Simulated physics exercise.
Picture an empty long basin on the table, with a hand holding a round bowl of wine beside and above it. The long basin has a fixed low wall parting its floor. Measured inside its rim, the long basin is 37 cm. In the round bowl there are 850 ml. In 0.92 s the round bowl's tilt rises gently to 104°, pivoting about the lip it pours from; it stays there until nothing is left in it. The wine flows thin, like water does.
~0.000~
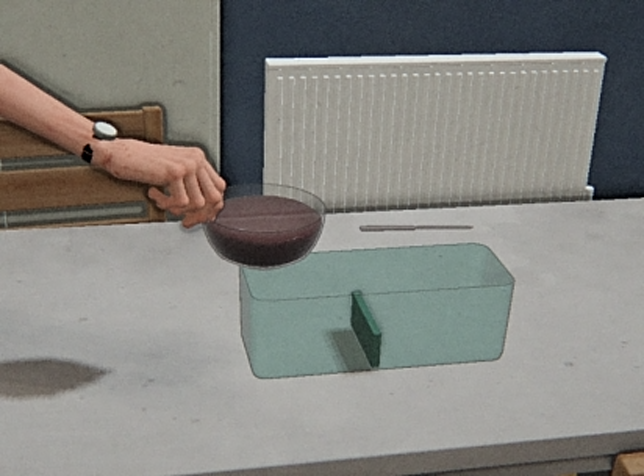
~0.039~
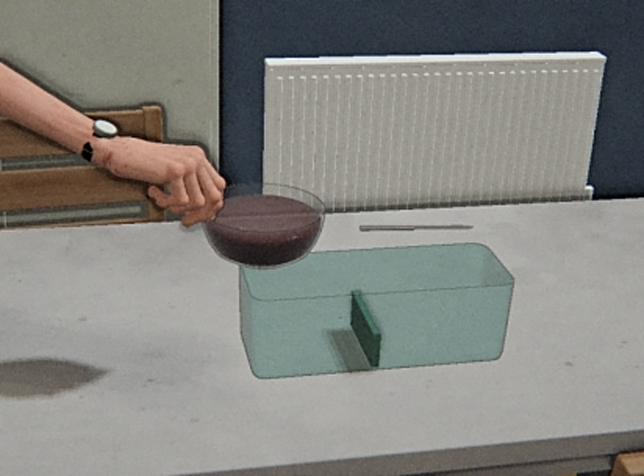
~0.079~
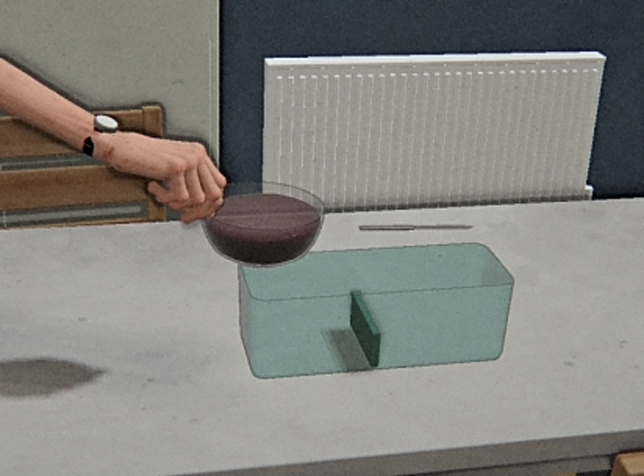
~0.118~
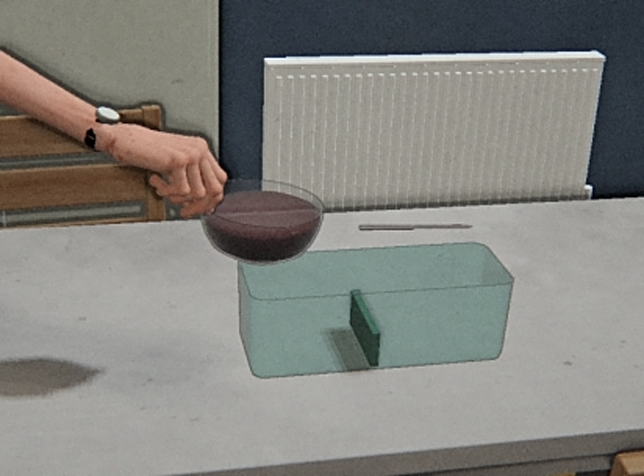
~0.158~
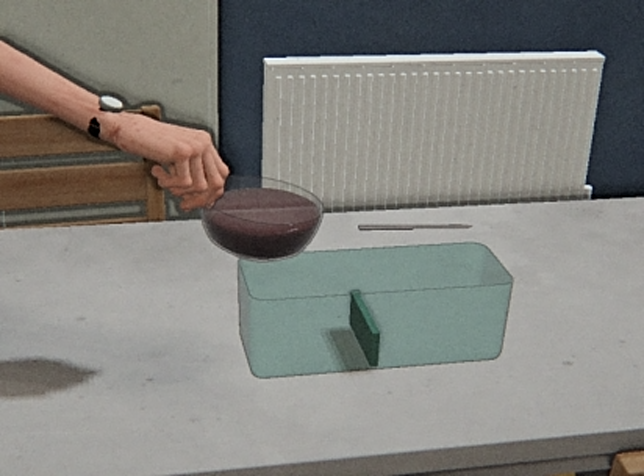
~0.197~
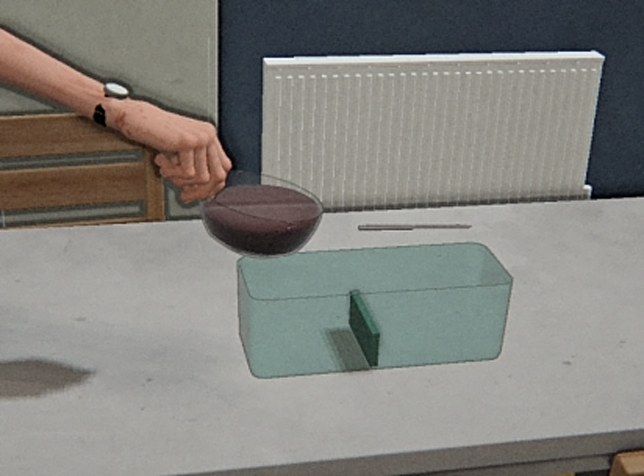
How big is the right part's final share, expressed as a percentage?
Some 87 per cent.
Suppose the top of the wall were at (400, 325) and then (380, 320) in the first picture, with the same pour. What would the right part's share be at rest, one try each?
50 in a hundred, followed by 75 in a hundred.
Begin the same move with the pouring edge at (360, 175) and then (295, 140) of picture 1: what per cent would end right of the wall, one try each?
It comes to 95 per cent, and then 80 per cent.
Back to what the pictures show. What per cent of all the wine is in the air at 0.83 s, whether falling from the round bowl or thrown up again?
About 14 per cent.
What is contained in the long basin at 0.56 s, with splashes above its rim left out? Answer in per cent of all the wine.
Near 10 in a hundred.
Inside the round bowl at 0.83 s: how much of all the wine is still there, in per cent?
I'd estimate some 2 per cent.
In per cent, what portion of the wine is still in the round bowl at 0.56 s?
About 50 percent.
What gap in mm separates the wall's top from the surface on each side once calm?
Left side: Around 50 mm. Right side: Around 22 mm.
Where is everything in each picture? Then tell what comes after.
It leans 0°; its right rim is at (324, 206); the wine meets the walls at (204, 218) and (320, 213); the long basin's rim runs from (245, 280) to (501, 264); the wall's top is at (367, 313), in the first frame.
It leans 0°; its right rim is at (323, 205); the wine meets the walls at (203, 218) and (320, 213), in the second frame.
It leans 2°; its right rim is at (323, 205); the wine meets the walls at (203, 217) and (319, 211), in the third frame.
It leans 4°; its right rim is at (322, 205); the wine meets the walls at (202, 214) and (318, 209), in the fourth frame.
It leans 7°; its right rim is at (322, 205); the wine meets the walls at (202, 211) and (319, 206), in the fifth frame.
It leans 11°; its right rim is at (321, 205); the wine meets the walls at (202, 206) and (318, 203), in the sixth frame.
After 0.56 s the tilt is 70° and 50 per cent is still to pour, 4 is left of the wall and 5 right of it.
After 0.83 s the tilt is 102° and 2 per cent is still to pour, 6 is left of the wall and 78 right of it.
After 1.11 s the tilt is 104° and 0 per cent is still to pour, 12 is left of the wall and 87 right of it.
After 1.42 s the tilt is 104° and 0 per cent is still to pour, 12 is left of the wall and 87 right of it.
In the end 12 per cent lies left of the wall, 87 right of it and 1 outside.
